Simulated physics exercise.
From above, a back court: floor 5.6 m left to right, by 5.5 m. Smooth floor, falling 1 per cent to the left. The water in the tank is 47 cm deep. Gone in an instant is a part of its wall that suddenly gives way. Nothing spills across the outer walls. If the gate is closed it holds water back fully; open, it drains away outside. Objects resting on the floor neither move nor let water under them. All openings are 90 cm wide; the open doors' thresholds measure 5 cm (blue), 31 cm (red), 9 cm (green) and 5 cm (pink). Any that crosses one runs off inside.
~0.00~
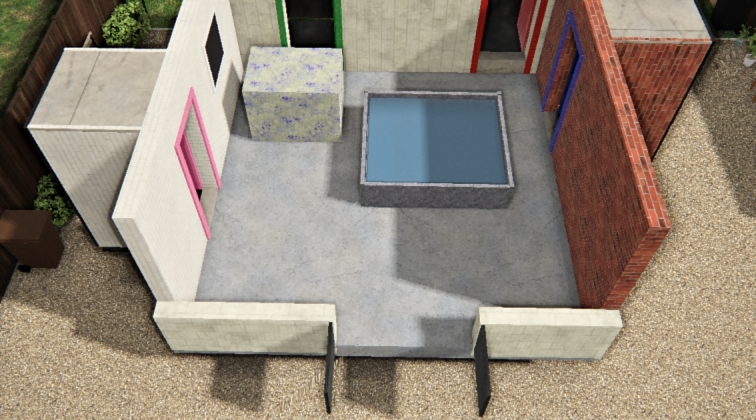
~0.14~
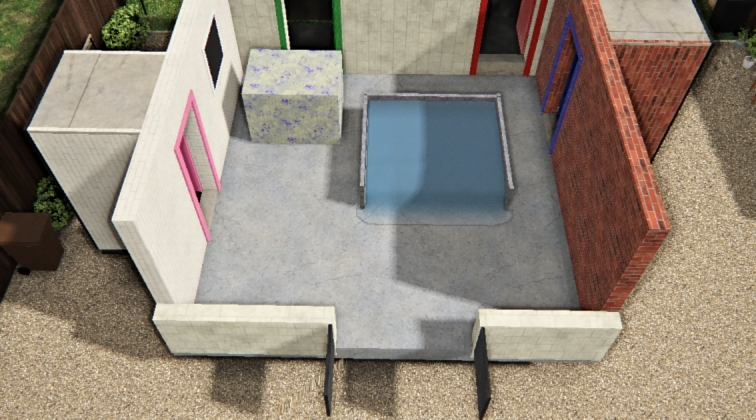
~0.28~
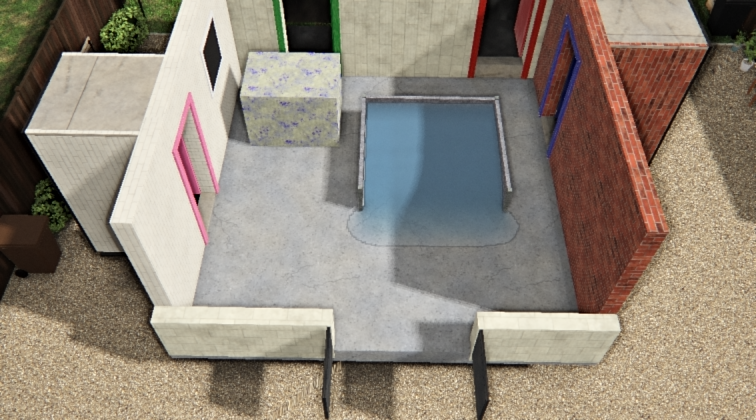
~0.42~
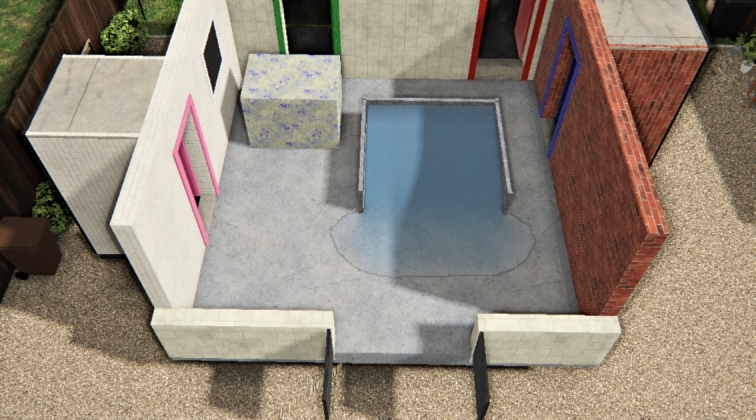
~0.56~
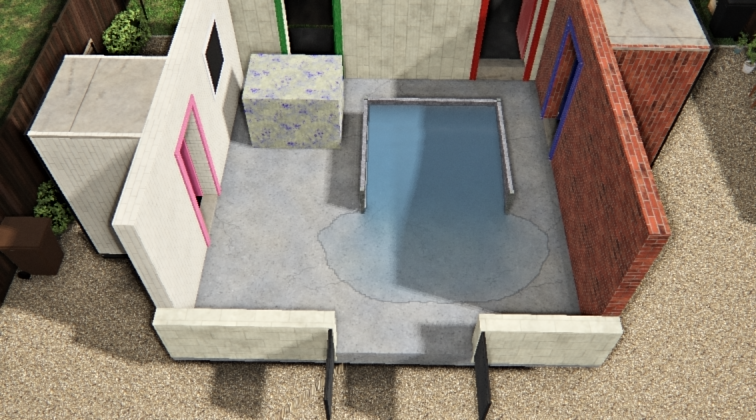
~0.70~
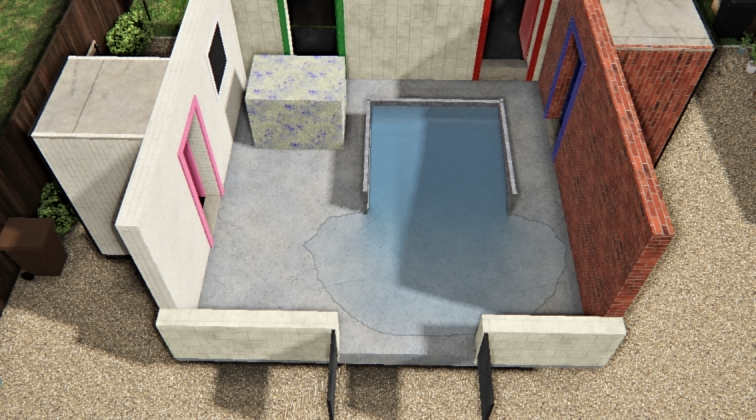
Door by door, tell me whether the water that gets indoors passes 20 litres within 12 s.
As I see it, my guess is the blue door lets through less than the limit; my guess is the red door lets through less than the limit; my guess is the green door lets through less than the limit; my guess is the pink door lets through less than the limit.
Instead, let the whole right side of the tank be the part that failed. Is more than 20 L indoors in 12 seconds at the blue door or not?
So, blue door: Out of bounds.
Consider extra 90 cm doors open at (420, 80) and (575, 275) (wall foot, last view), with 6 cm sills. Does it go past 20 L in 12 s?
First door short of the limit, second door beyond the limit.
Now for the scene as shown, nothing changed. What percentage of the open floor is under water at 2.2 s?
40 %.
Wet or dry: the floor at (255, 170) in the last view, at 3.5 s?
By then the spot is spared.
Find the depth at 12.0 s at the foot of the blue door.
About 2.5 cm deep.
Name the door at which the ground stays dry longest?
Last: Green.
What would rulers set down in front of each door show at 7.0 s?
Blue 4 cm, red 8 cm, green 0 cm, pink 5 cm.
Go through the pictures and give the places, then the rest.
Still water, 47 cm deep, in the tank at (434, 139), in the first frame.
The front is at (506, 217), 1.2 m from the gap at (435, 202); 0.4 m2 of floor is under water; 47 cm left at the back of the tank, in the second frame.
The front is at (354, 227), 1.3 m from the gap at (433, 205); 1.3 m2 of floor is under water; 47 cm left at the back of the tank, in the third frame.
The front is at (521, 256), 1.6 m from the gap at (433, 207); 2.8 m2 of floor is under water; 47 cm left at the back of the tank, in the fourth frame.
Water pours out at (435, 207) and has run 1.8 m, to (346, 274); typically 6 cm deep outside, 47 cm at the tank's back, in the fifth frame.
Water pours out at (437, 208) and has run 2.2 m, to a hidden place; typically 5 cm deep outside, 43 cm at the tank's back, in the sixth frame.
After 1.4 s water covers 35 % of the floor and is deepest (24 cm) near (486, 339); blue door not reached, red door not reached, green door not reached, pink door not reached.
After 2.2 s water covers 40 % of the floor and is deepest (28 cm) near (576, 340); blue door not reached, red door not reached, green door not reached, pink door not reached.
After 3.5 s water covers 45 % of the floor and is deepest (18 cm) near (193, 335); blue door not reached, red door not reached, green door not reached, pink door 3 cm at the sill, 0 L in.
After 7.0 s water covers 80 % of the floor and is deepest (12 cm) near (193, 335); blue door 4 cm at the sill, 0 L in, red door 8 cm at the sill, 0 L in, green door not reached, pink door 5 cm at the sill, 0 L in.
After 12.0 s water covers 90 % of the floor and is deepest (10 cm) near (239, 119); blue door 2 cm at the sill, 0 L in, red door 3 cm at the sill, 0 L in, green door 9 cm at the sill, 0 L in, pink door 5 cm at the sill, 0 L in.
